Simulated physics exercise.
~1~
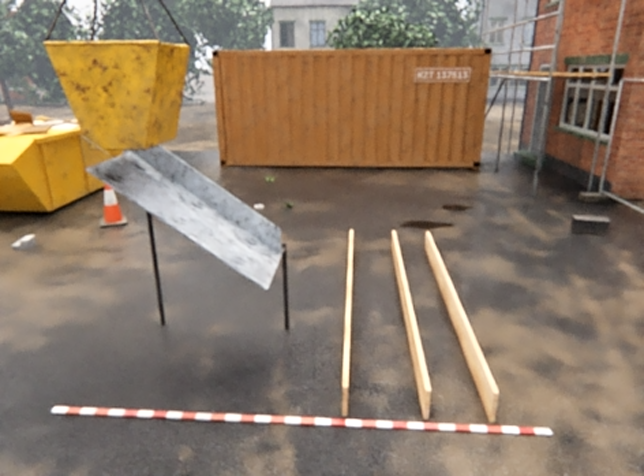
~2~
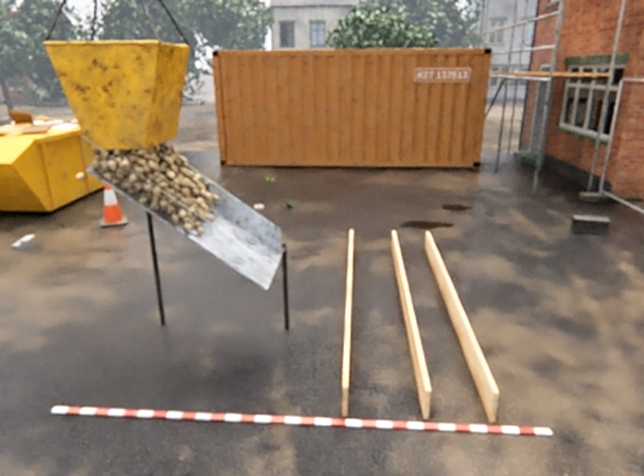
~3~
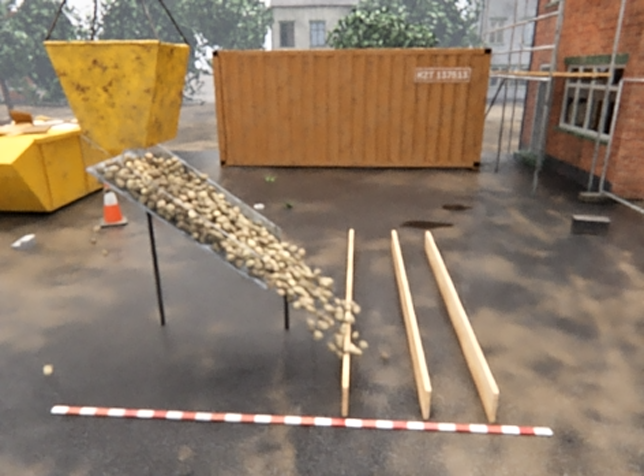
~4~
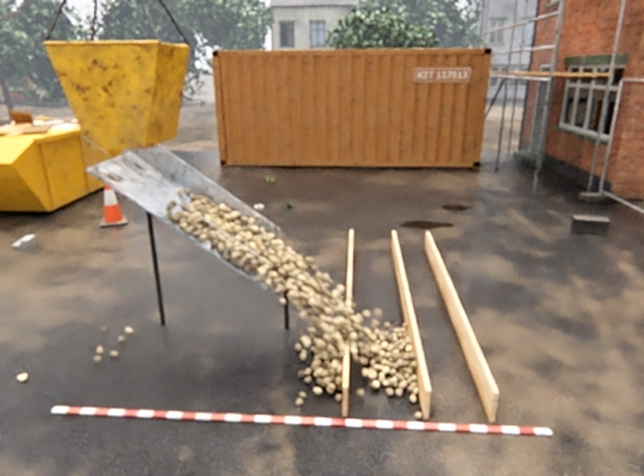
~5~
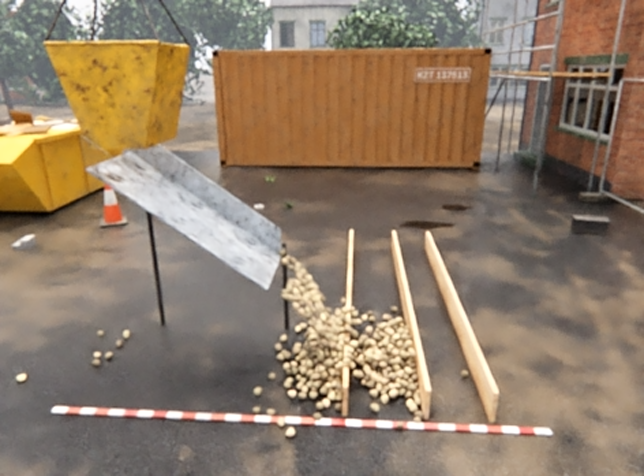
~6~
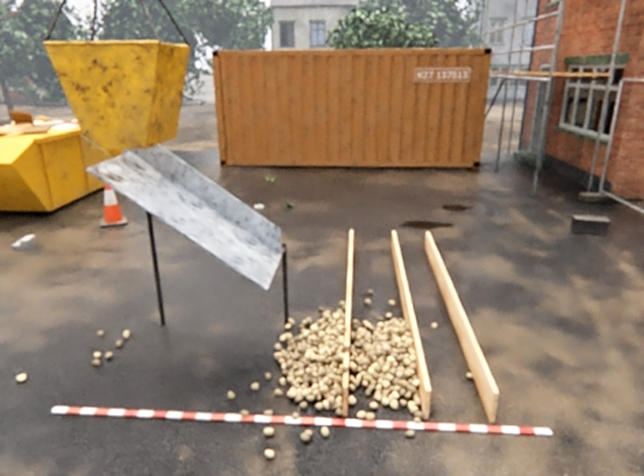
Smooth stones dropped from a hanging yellow hopper, slid down a sloping metal chute to the right and spilled onto the wet ground, settling in a heap partly left of the wooden planks and partly between the first two, with a few strays scattered around.
